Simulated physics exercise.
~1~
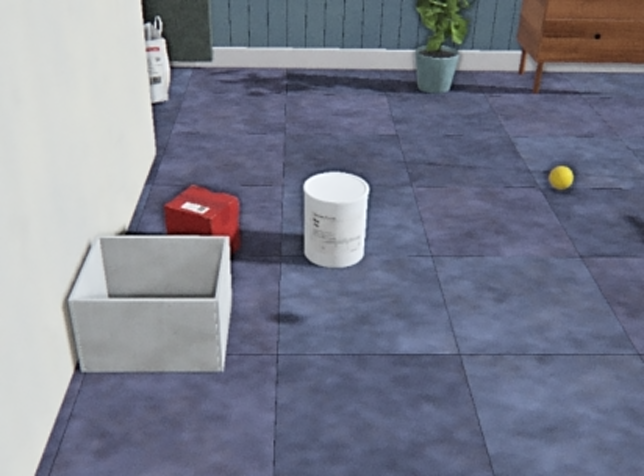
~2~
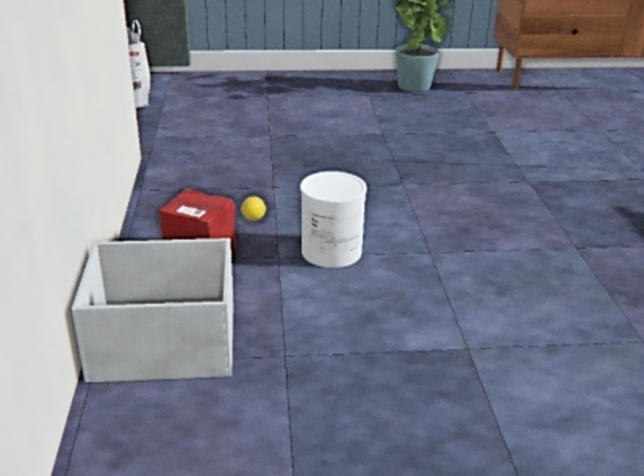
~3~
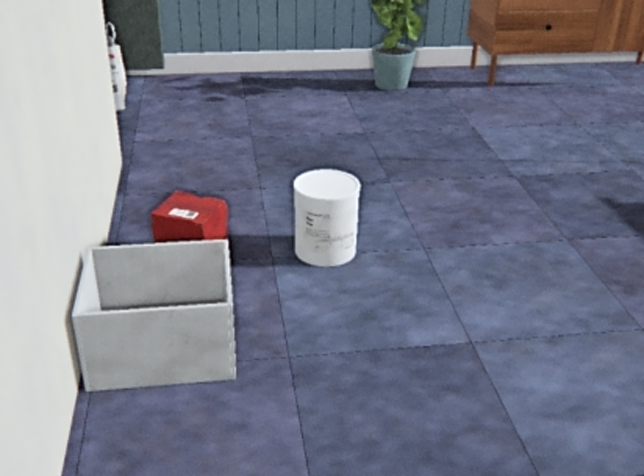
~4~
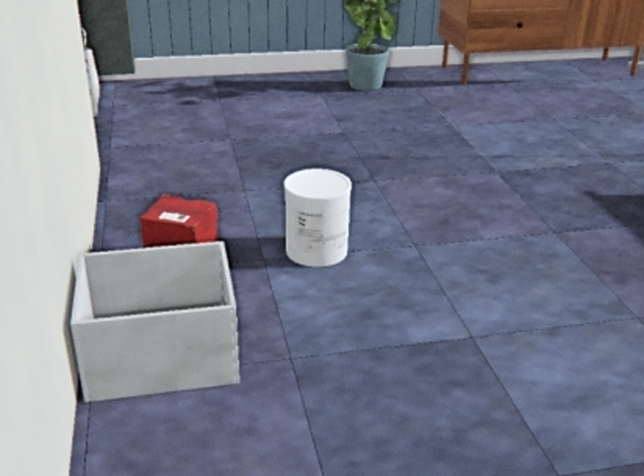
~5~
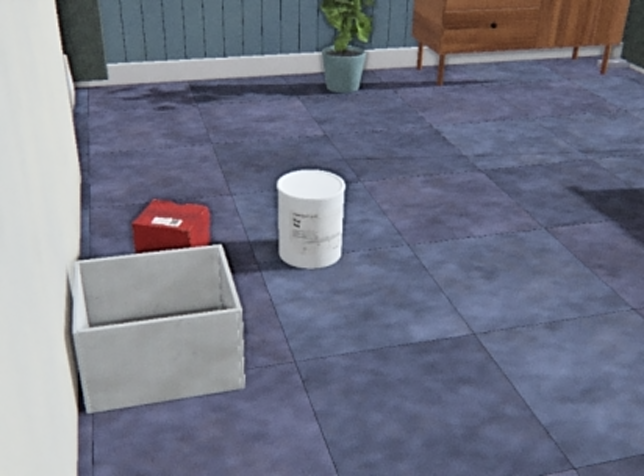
At first, a yellow lemon is in the air at the right, above a blue tiled floor, with an open pale box at the left, a red parcel behind it and a white pail near the middle. The lemon travels left, past the pail, until it is just beside the red parcel. It then drops out of sight into the open box. The view drifts slightly sideways, while the box, parcel and pail stay in their places. At the end, the lemon rests inside the box, hidden behind its walls.
